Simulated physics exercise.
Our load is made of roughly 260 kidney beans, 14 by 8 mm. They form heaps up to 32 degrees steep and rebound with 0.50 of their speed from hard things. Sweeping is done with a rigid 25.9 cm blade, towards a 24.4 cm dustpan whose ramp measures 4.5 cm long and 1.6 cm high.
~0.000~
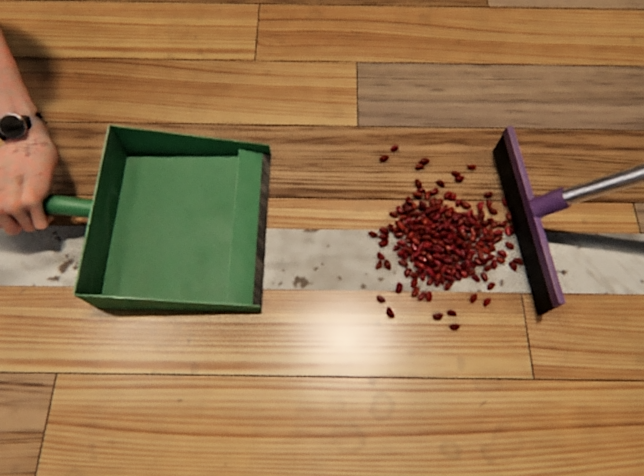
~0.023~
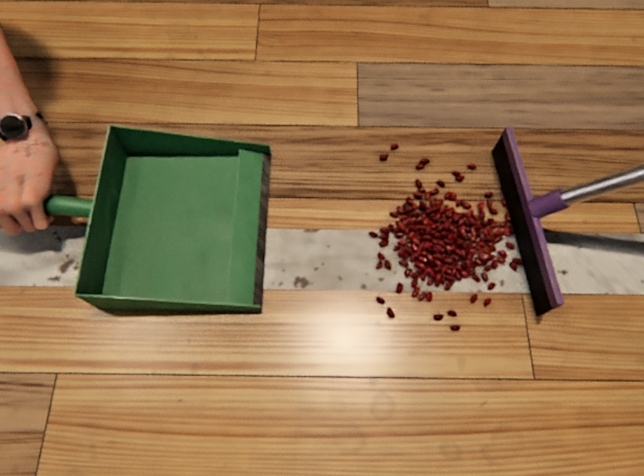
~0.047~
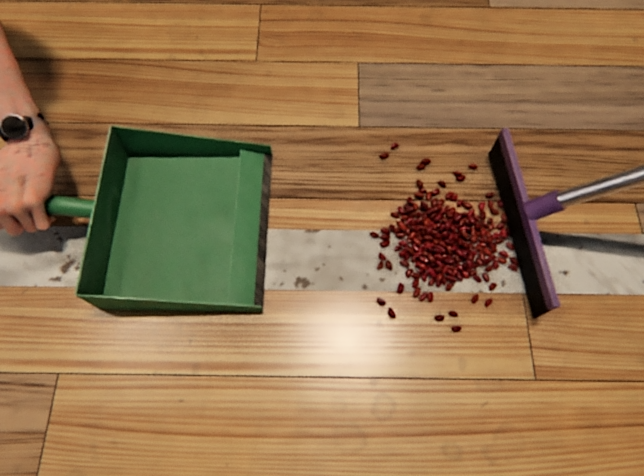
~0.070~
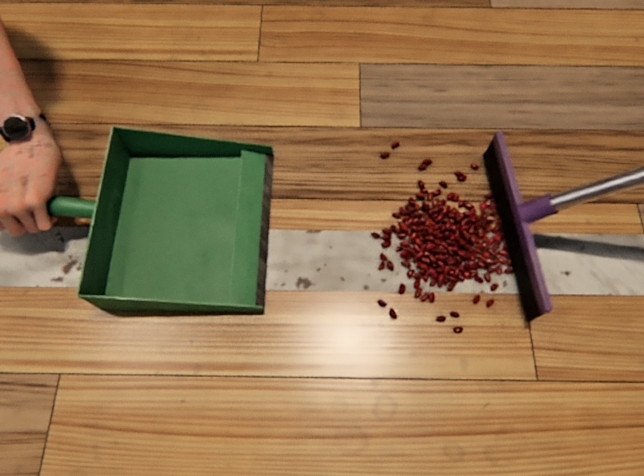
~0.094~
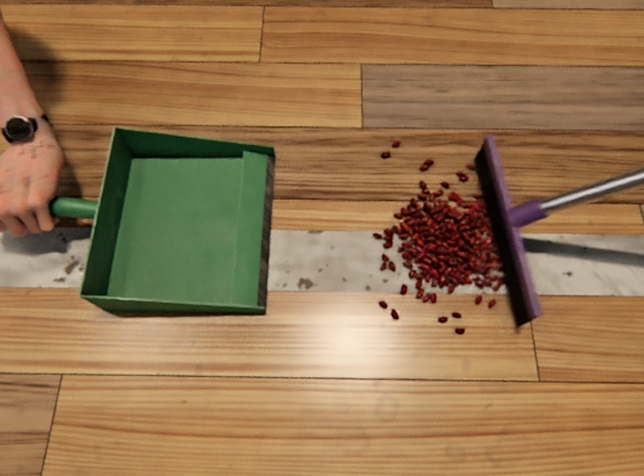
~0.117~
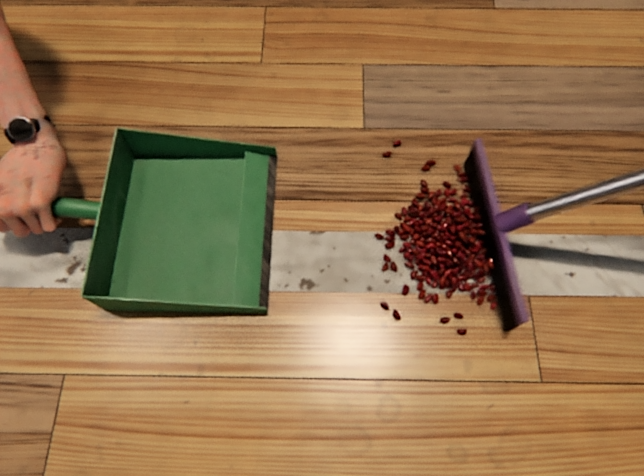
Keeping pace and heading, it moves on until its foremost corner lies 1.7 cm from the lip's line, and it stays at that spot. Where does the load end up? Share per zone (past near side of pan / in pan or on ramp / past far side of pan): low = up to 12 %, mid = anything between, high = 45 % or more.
Past the pan's near side - mid, in the pan or on its ramp - mid, past the pan's far side - low.
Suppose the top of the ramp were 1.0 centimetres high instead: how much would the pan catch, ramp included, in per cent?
Estimate with the new ramp: Some 35 in a hundred.
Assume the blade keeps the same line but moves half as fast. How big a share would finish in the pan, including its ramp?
Some 25 %.
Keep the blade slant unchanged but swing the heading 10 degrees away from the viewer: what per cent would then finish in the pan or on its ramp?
Result: Close to 40 %, ramp counted.
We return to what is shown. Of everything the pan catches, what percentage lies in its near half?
Roughly 90 percent.
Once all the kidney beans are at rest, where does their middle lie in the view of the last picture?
Centre at rest: Approx. (260, 289) px.
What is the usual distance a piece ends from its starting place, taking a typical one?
I'd say close to 28 cm.
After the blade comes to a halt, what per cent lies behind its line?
Roughly 10 per cent.
Then, at 0.28 s, middle of the blade 17 cm from the lip; 0 % over the lip, far side 0 %, near side 15 %.
Then, at 0.40 s, middle of the blade 7 cm from the lip; 0 % over the lip, far side 5 %, near side 25 %.
After 0.64 s, middle of the blade 3 cm from the lip; 30 % over the lip, far side 5 %, near side 35 %.
At rest (3.0 s), near side 35 %, pan 30 %, far side 5 %, in front of the lip or behind the blade 30 %.
